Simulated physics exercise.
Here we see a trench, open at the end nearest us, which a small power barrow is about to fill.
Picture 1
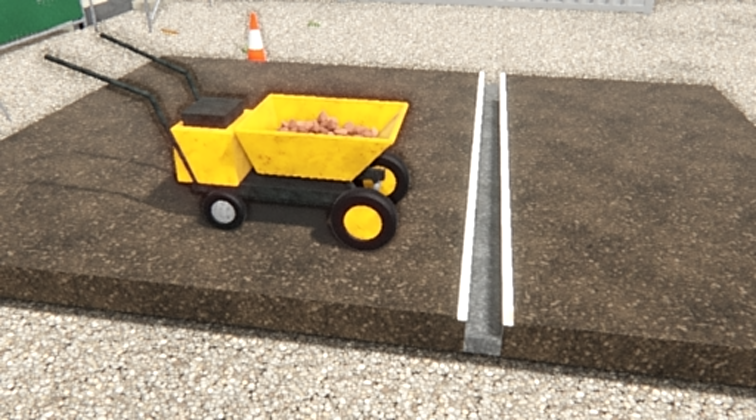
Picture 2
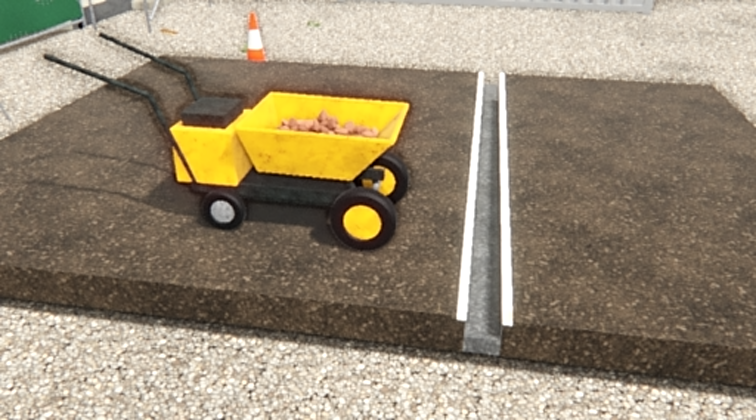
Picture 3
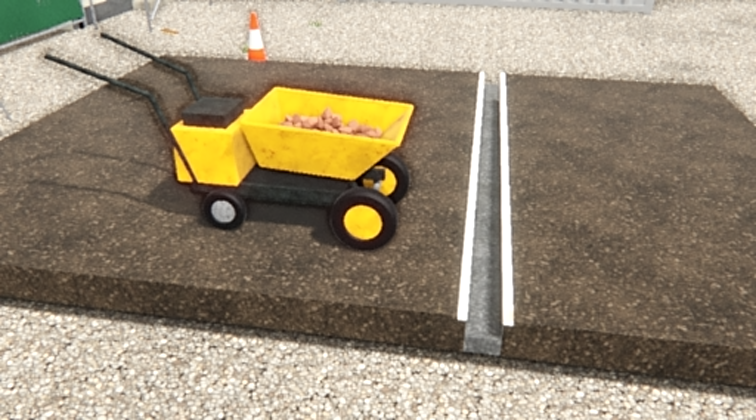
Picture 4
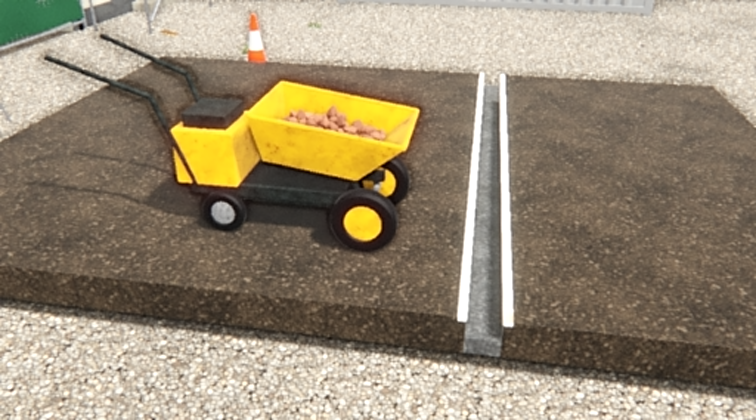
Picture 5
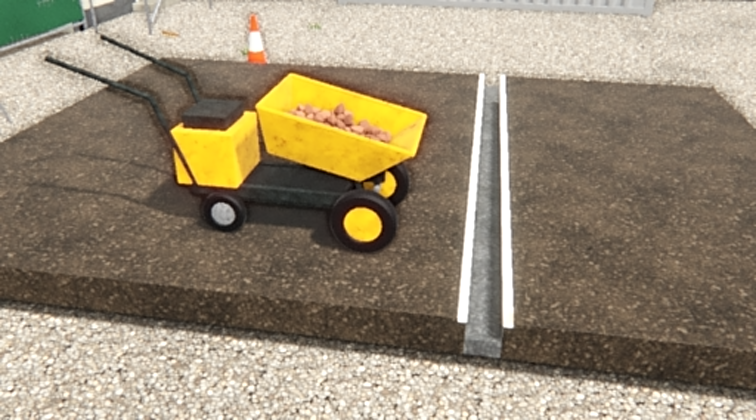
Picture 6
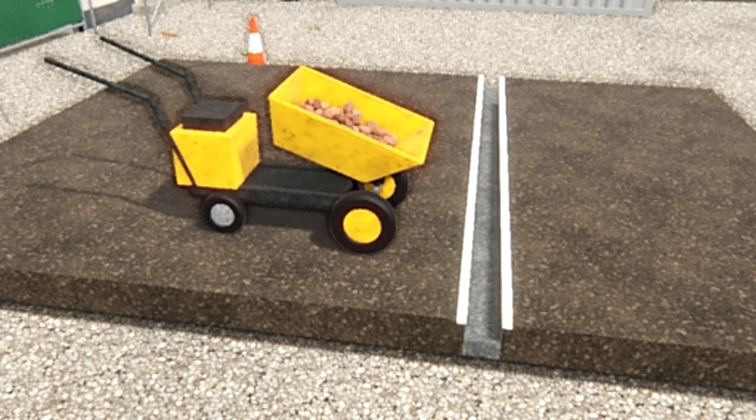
The yellow skip of a small power barrow, loaded with reddish rubble, sat level at first, then tilted gradually forward to the right, its back end rising while the wheels stayed still beside a narrow trench.
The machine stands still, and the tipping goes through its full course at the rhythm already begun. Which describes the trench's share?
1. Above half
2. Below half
1, above half.
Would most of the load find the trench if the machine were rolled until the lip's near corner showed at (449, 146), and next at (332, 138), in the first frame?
Lab note - position 1: A minority share; position 2: A minority share.
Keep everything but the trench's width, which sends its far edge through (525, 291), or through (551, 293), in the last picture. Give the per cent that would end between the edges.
Close to 90 per cent in the first, close to 90 per cent in the second.
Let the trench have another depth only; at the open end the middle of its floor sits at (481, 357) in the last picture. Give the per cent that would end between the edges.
The share would be around 90 per cent.
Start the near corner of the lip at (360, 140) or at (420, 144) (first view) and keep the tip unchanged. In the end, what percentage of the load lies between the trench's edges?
Estimates: 40 %, 60 %.
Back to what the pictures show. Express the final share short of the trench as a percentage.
About 15 per cent.
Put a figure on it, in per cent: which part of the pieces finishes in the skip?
Roughly 0 %.
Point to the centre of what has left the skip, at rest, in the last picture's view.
Somewhere around (485, 241) in the last picture.
Shortly afterwards, skip tipped steeply; the whole lot in the skip.
Next, skip tipped right over; the bulk in the skip; a little short of the trench; near a quarter in or heaped over the trench; only a few falling.
Some moments later, skip tipped right over; a little in the skip; near a quarter short of the trench; near two thirds in or heaped over the trench; a little beyond it.
In the end, skip tipped right over; only a few in the skip; near a quarter short of the trench; the bulk in or heaped over the trench; a little beyond it.
